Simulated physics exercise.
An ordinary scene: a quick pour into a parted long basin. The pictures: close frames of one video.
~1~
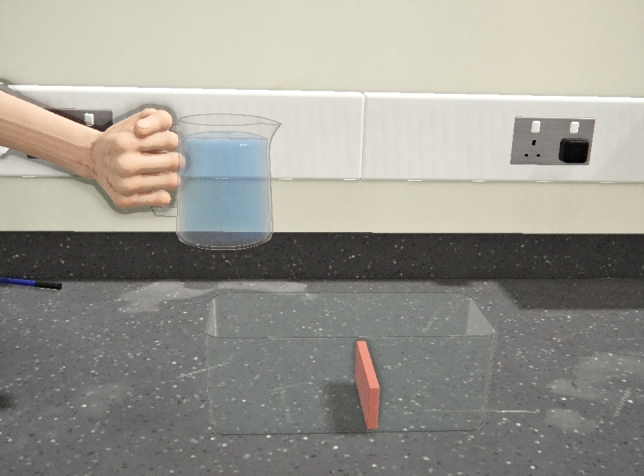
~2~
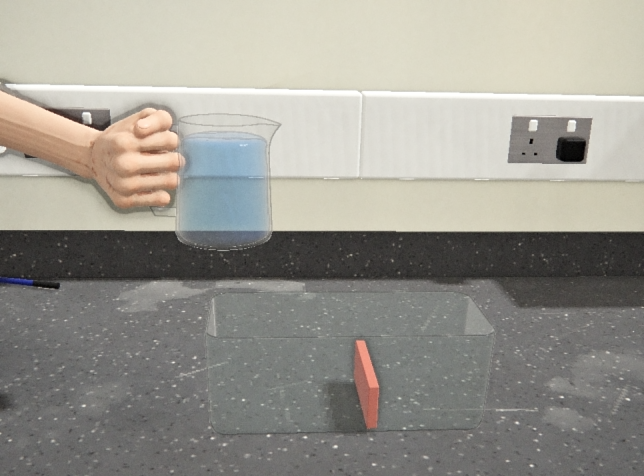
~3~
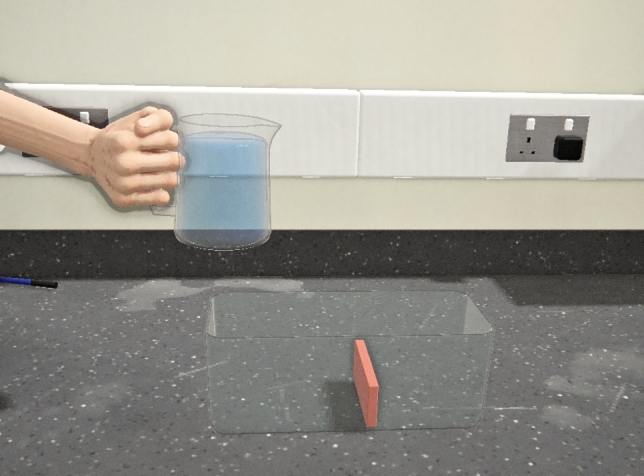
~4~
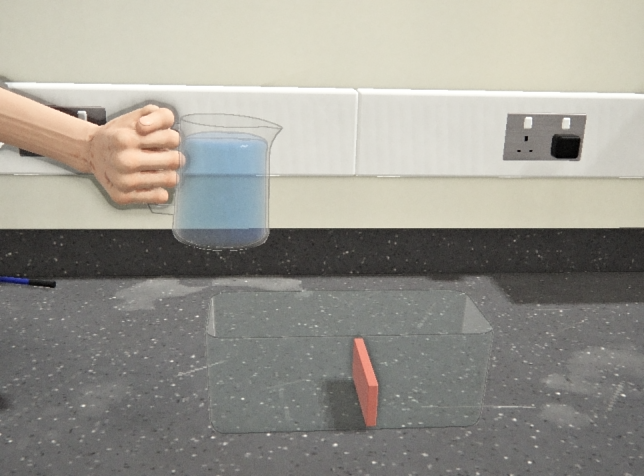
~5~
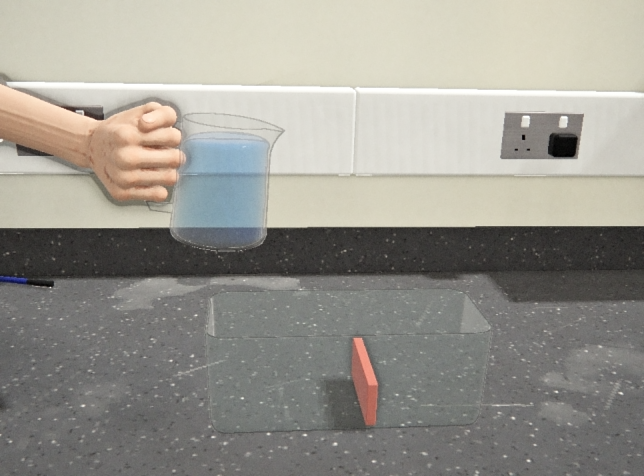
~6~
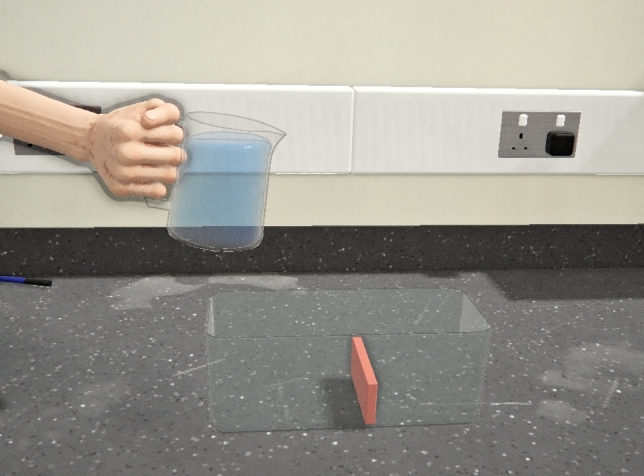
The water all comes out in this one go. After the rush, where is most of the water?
Most of it settles to the left.
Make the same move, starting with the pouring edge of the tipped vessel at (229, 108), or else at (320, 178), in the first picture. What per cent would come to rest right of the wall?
In order, some 5 and 75 percent.
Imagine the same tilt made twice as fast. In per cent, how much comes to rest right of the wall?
It comes to some 35 in a hundred.
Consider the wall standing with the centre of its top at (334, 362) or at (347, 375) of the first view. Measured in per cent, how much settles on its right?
In turn some 90 and 75 in a hundred.
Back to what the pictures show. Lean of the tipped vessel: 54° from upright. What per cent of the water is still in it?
90 %.
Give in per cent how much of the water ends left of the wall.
It comes to 65 per cent or so.
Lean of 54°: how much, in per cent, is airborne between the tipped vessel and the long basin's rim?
That comes to near 10 percent.
A moment on, the tilt is 54° and 92 per cent is still to pour, 1 is left of the wall and 0 right of it.
Next, the tilt is 85° and 55 per cent is still to pour, 12 is left of the wall and 14 right of it.
Then the tilt is 95° and 16 per cent is still to pour, 43 is left of the wall and 32 right of it.
Later the tilt is 95° and 5 per cent is still to pour, 59 is left of the wall and 33 right of it.
Finally, 64 per cent lies left of the wall, 33 right of it and 1 outside.
